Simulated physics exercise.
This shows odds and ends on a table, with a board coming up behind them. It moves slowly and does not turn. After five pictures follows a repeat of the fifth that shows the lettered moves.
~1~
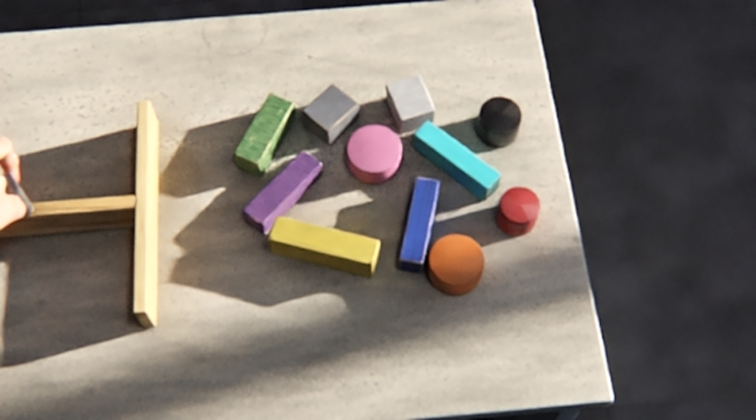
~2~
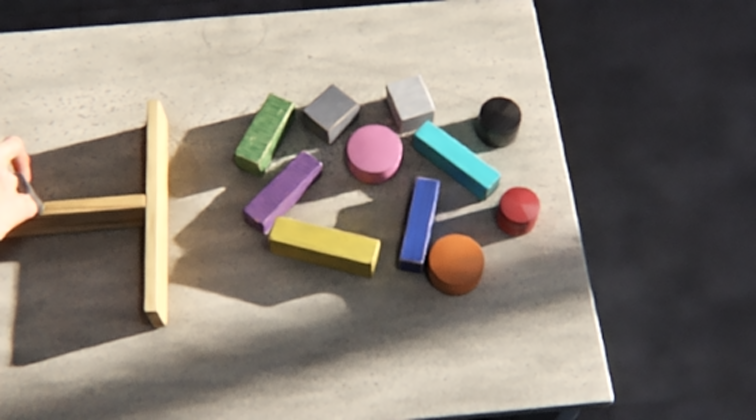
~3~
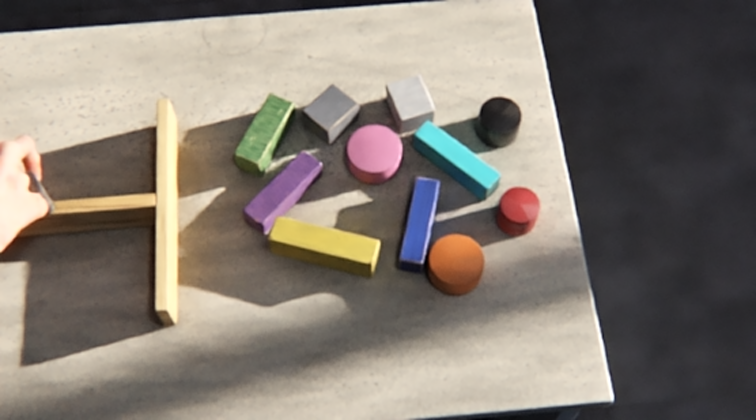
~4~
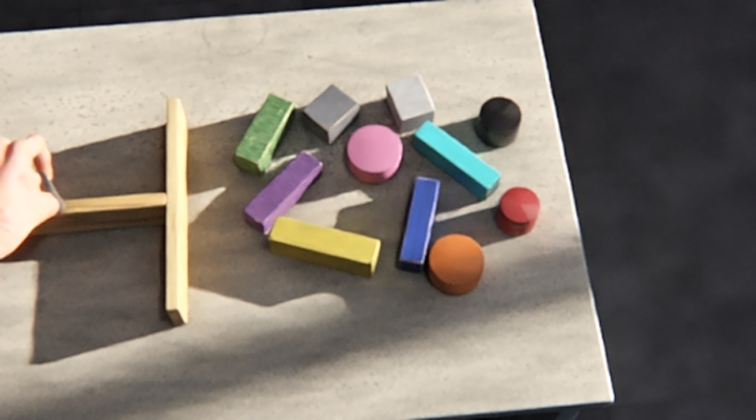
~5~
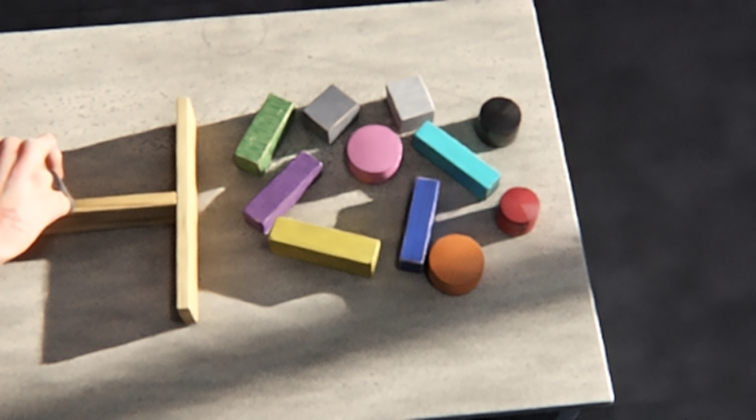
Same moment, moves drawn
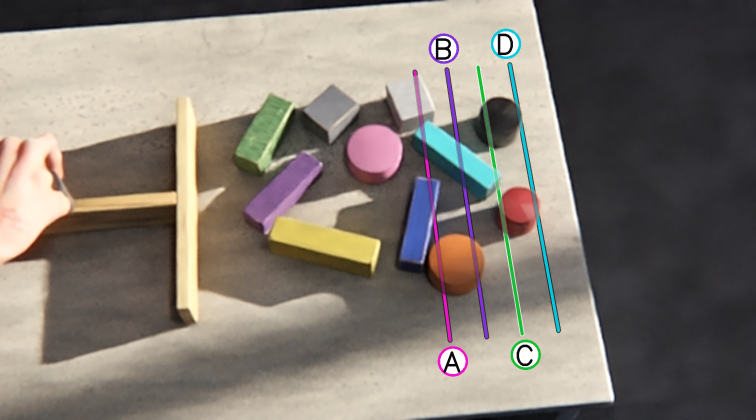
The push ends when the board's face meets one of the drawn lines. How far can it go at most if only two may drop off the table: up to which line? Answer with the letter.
Line B.
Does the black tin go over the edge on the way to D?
Yes.
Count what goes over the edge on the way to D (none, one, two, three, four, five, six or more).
By then, six or more.
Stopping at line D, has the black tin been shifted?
By then, yes.
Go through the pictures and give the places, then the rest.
The first picture shows green bar (266, 135); grey block (331, 114); yellow bar (324, 247).
The second picture shows board (152, 200); pink tin (374, 155).
The third picture shows board (162, 199); red tin (518, 211).
The fourth picture shows board (173, 198); orange tin (455, 265).
The fifth picture shows board (183, 197); purple bar (284, 193); blue stick (420, 225); green bar (266, 135).
On the copy, A at (431, 197); B at (465, 194); C at (499, 191); D at (533, 189).
On B. First, board (285, 189); grey block (346, 113); yellow bar (354, 255).
Then, board (386, 180); black tin (510, 117); turquoise stick (500, 149).
Finally, board (463, 174); black tin over the edge; turquoise stick (547, 140); one fallen.
By contrast, A is within the limit but short; C drops five; D drops eight.
